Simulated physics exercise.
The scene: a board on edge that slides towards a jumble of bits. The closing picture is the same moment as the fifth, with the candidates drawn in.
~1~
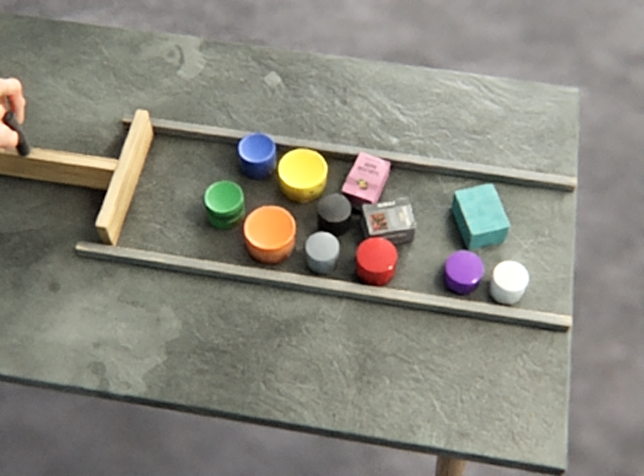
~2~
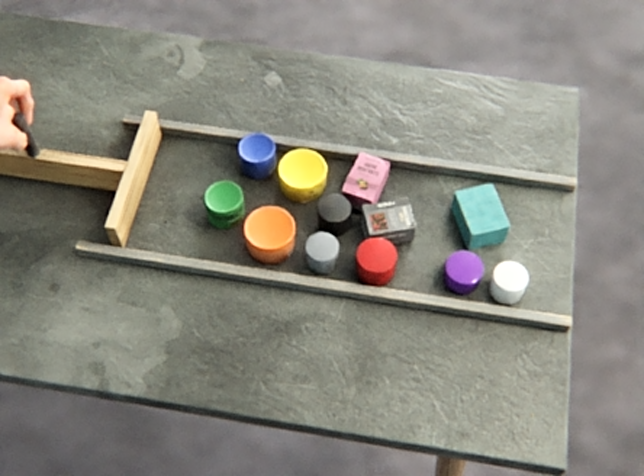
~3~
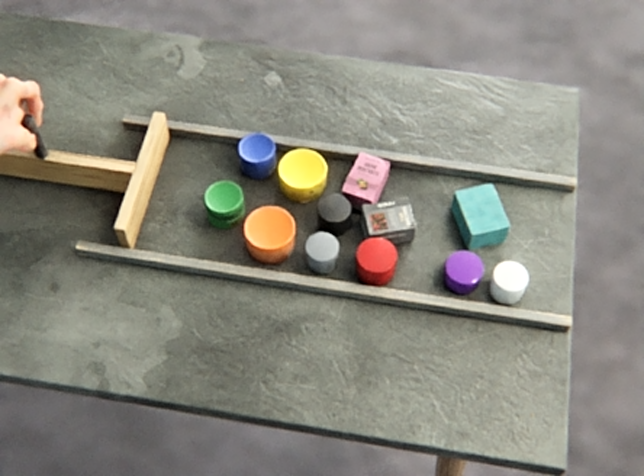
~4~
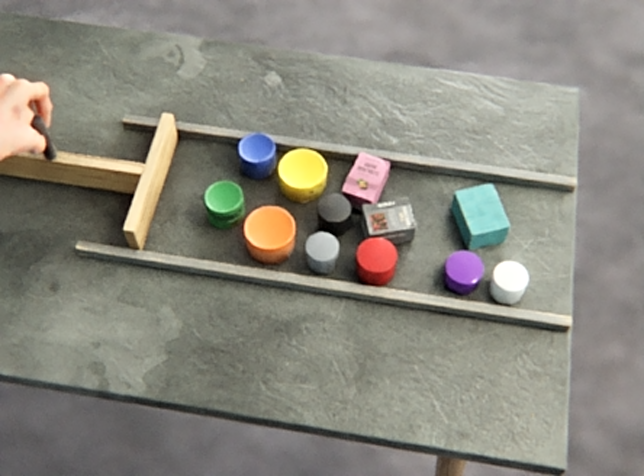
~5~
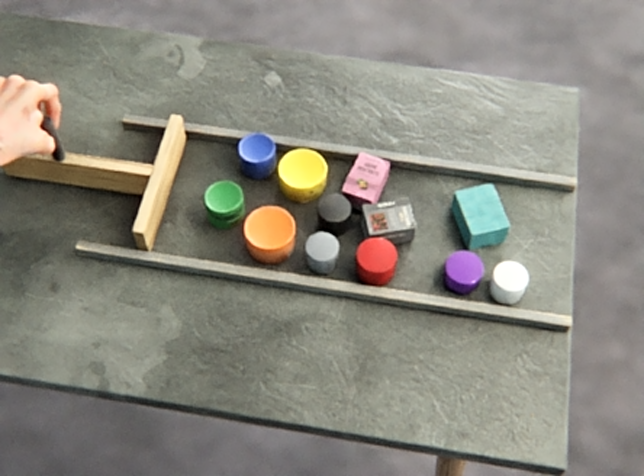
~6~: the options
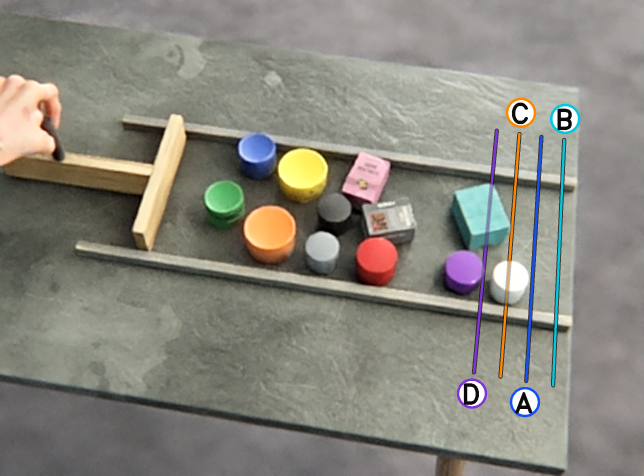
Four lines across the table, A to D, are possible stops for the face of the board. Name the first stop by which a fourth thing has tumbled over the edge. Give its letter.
Stop at D.
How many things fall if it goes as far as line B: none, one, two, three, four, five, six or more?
In all, six or more.
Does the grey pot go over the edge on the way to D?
No.
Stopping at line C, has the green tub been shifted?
Yes.
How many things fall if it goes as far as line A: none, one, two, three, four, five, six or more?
By then, six or more.
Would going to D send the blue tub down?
No.
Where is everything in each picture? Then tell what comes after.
The first picture shows turquoise block (480, 216); purple pot (462, 273); blue tub (257, 156).
The second picture shows board (131, 167); black tin (335, 216).
The third picture shows board (140, 168); yellow jar (302, 176).
The fourth picture shows board (149, 170); grey pot (322, 254).
The fifth picture shows board (158, 171); white pot (508, 283); grey box (389, 223); orange jar (270, 235).
On the marked copy, A at (534, 249); B at (559, 253); C at (511, 246); D at (486, 242).
Taking D. A third of the way, board (274, 188); blue tub (309, 162); grey pot (336, 257).
Two thirds of the way, board (391, 205); white pot (538, 295); turquoise block (531, 222).
When it is over, board (487, 219); turquoise block over the edge; grey box over the edge; six fallen.
As for the rest, A drops nine, but is farther than needed; B drops twelve, but is farther than needed; C drops six, but is farther than needed.
